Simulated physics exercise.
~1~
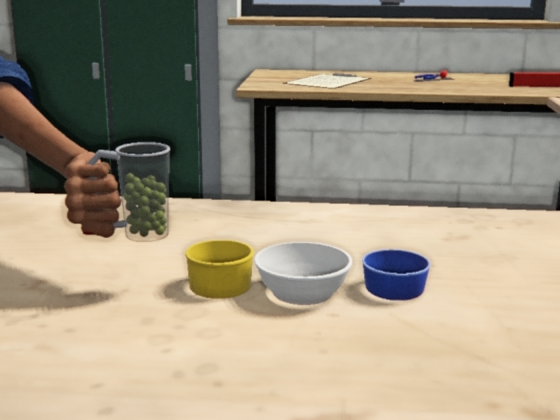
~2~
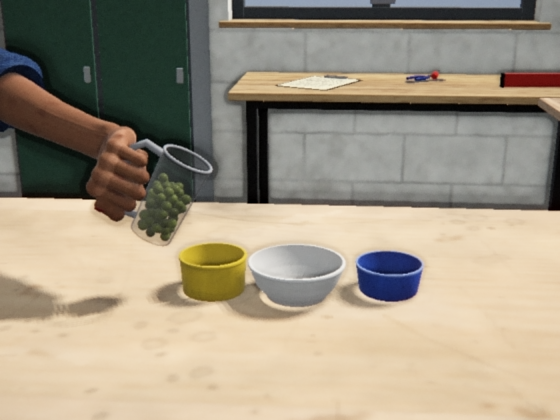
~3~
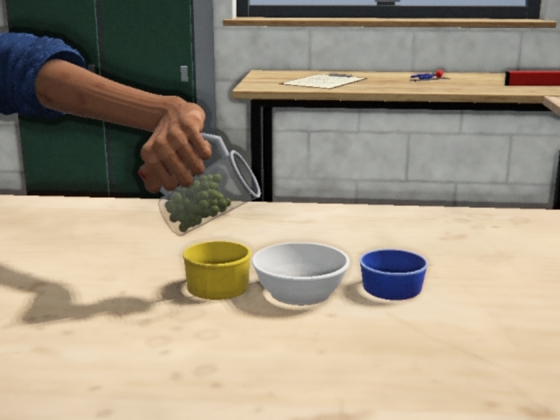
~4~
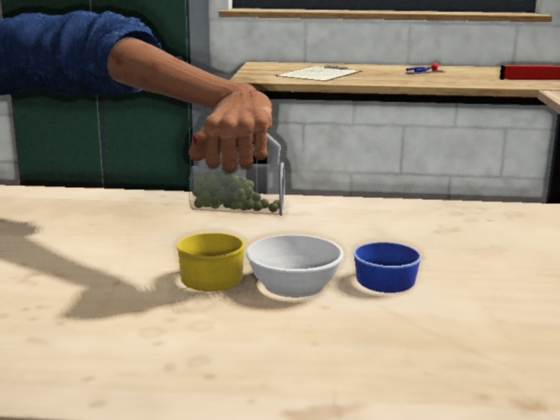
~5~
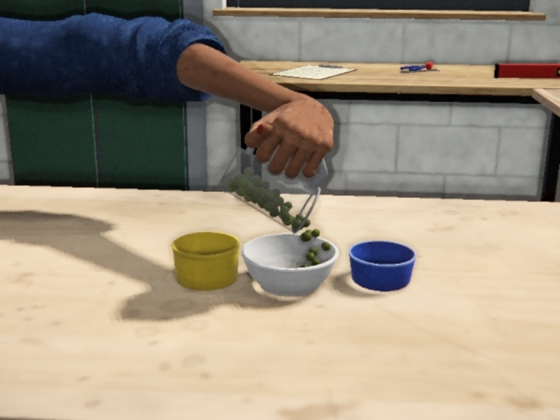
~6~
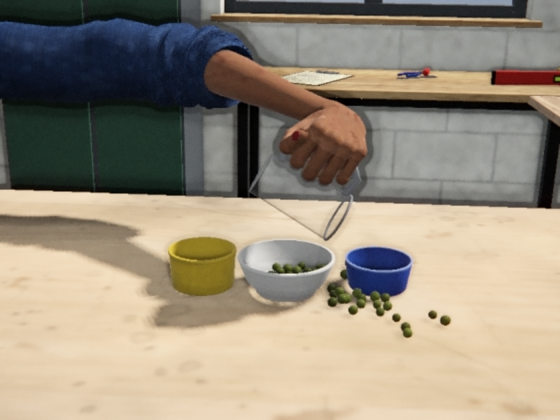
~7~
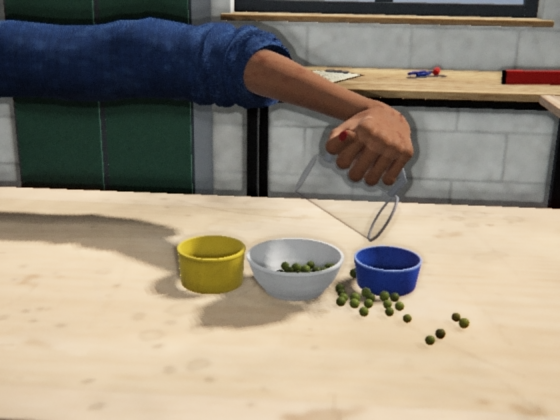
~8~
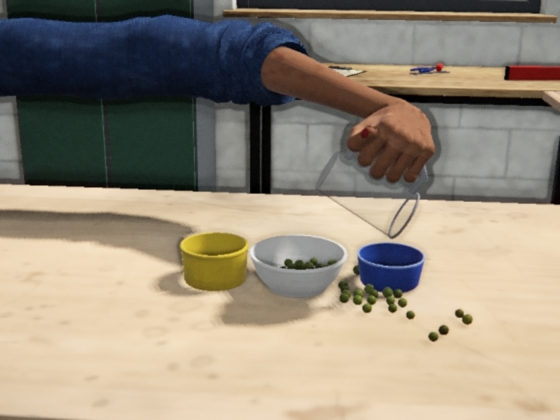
A hand tips olives from a clear cup into a white bowl, spilling some outside.
